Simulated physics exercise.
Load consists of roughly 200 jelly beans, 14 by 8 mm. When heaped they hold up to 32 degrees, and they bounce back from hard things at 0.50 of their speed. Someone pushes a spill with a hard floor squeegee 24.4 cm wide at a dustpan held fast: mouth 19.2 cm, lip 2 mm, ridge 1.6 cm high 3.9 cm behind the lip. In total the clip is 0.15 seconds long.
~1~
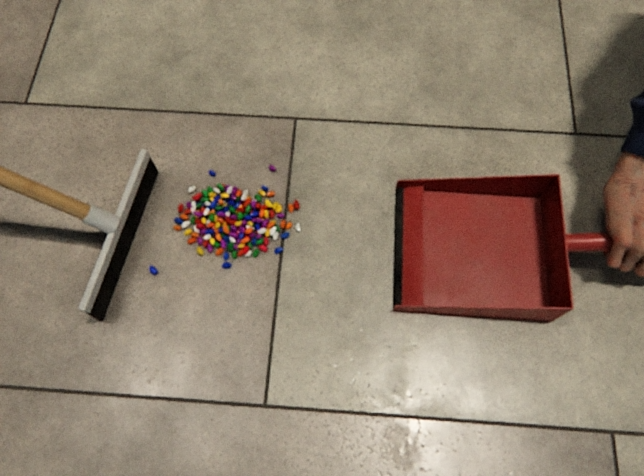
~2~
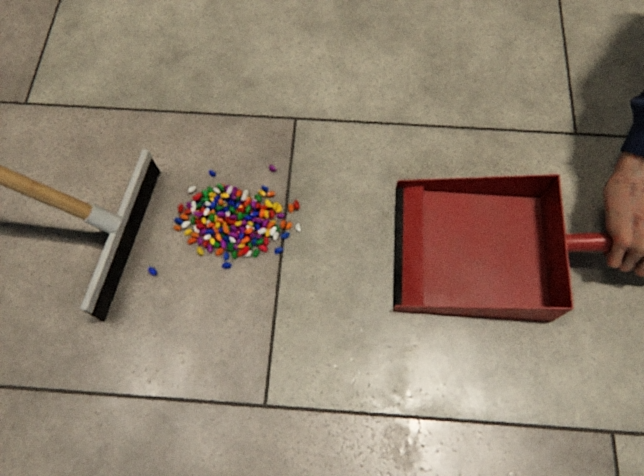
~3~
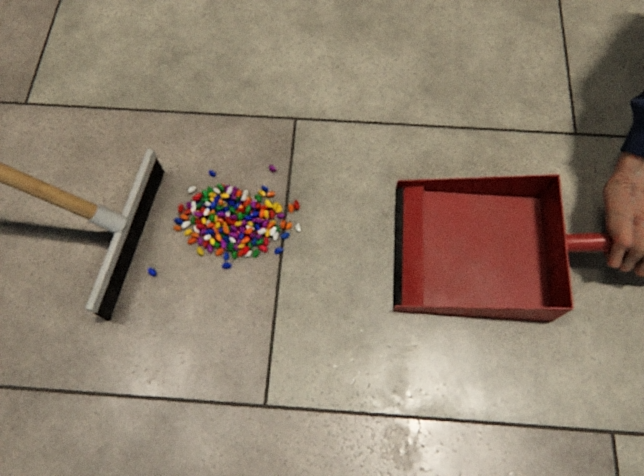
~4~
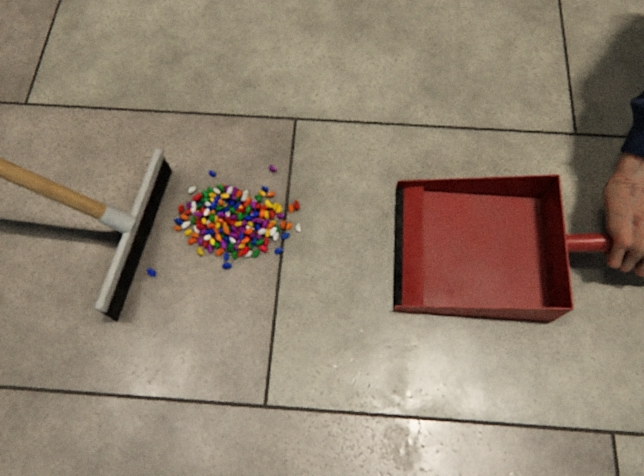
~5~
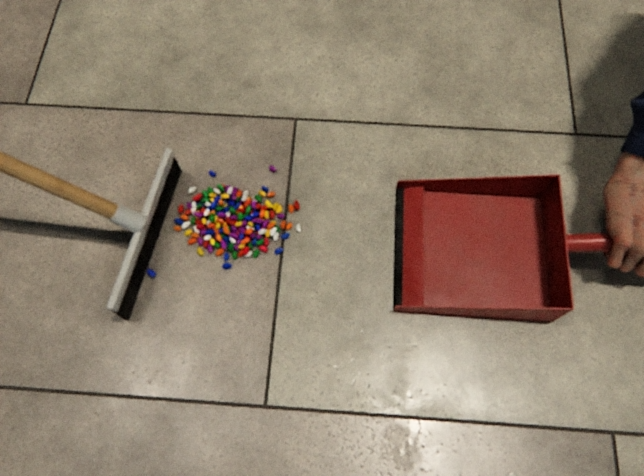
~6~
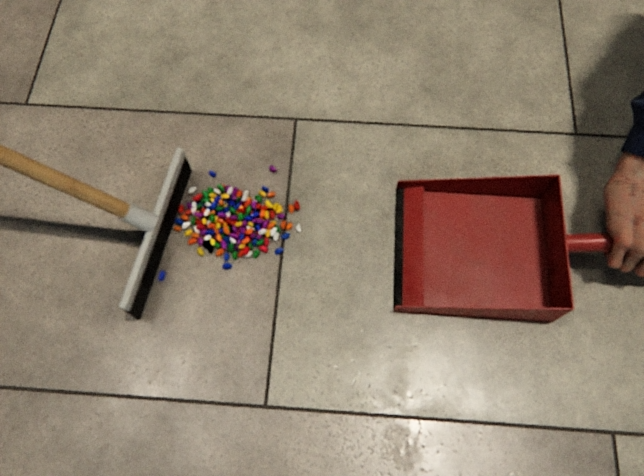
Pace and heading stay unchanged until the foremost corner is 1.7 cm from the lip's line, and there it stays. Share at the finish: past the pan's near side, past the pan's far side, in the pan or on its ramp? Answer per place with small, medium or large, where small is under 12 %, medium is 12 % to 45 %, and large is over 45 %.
Past the pan's near side small, past the pan's far side medium, in the pan or on its ramp medium.
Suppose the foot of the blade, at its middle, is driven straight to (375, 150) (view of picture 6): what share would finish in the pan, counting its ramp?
About 0 %.
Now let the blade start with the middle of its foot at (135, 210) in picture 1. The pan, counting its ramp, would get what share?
Estimate: Near 15 %.
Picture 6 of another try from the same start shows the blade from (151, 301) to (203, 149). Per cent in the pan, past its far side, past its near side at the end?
That ends as pan 30, far 25, and near 5.
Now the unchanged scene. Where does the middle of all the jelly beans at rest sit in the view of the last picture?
Somewhere near (393, 226) in the last picture.
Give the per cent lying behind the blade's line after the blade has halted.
About 5 per cent.
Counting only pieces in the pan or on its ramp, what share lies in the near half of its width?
Around 20 percent.
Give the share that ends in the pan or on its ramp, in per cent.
About 25 per cent.
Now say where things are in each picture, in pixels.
Blade from (86, 309) to (146, 156), moved 0.0 cm, 0 of the pieces shifted so far; middle of the pieces at (232, 218); pan at (484, 252), in the first frame.
Blade from (88, 309) to (147, 156), moved 0.2 cm, 0 of the pieces shifted so far; middle of the pieces at (232, 218), in the second frame.
Blade from (93, 309) to (152, 156), moved 0.9 cm, 0 of the pieces shifted so far; middle of the pieces at (232, 218), in the third frame.
Blade from (102, 308) to (160, 156), moved 2.1 cm, 0 of the pieces shifted so far; middle of the pieces at (232, 219), in the fourth frame.
Blade from (114, 308) to (170, 155), moved 3.6 cm, 0 of the pieces shifted so far; middle of the pieces at (232, 219), in the fifth frame.
Blade from (126, 307) to (181, 155), moved 5.2 cm, 1 of the pieces shifted so far; middle of the pieces at (232, 219); pan at (484, 253), in the sixth frame.
Then, 0.28 s after the last picture, middle of the blade 19 cm from the lip; 0 % over the lip, far side 5 %, near side 0 %.
Then, 0.47 s after the last picture, middle of the blade 9 cm from the lip; 0 % over the lip, far side 10 %, near side 0 %.
Then, 0.78 s after the last picture, middle of the blade 3 cm from the lip; 25 % over the lip, far side 15 %, near side 5 %.
In the end, near side 5 %, far side 15 %, pan 25 %, in front of the lip or behind the blade 55 %.
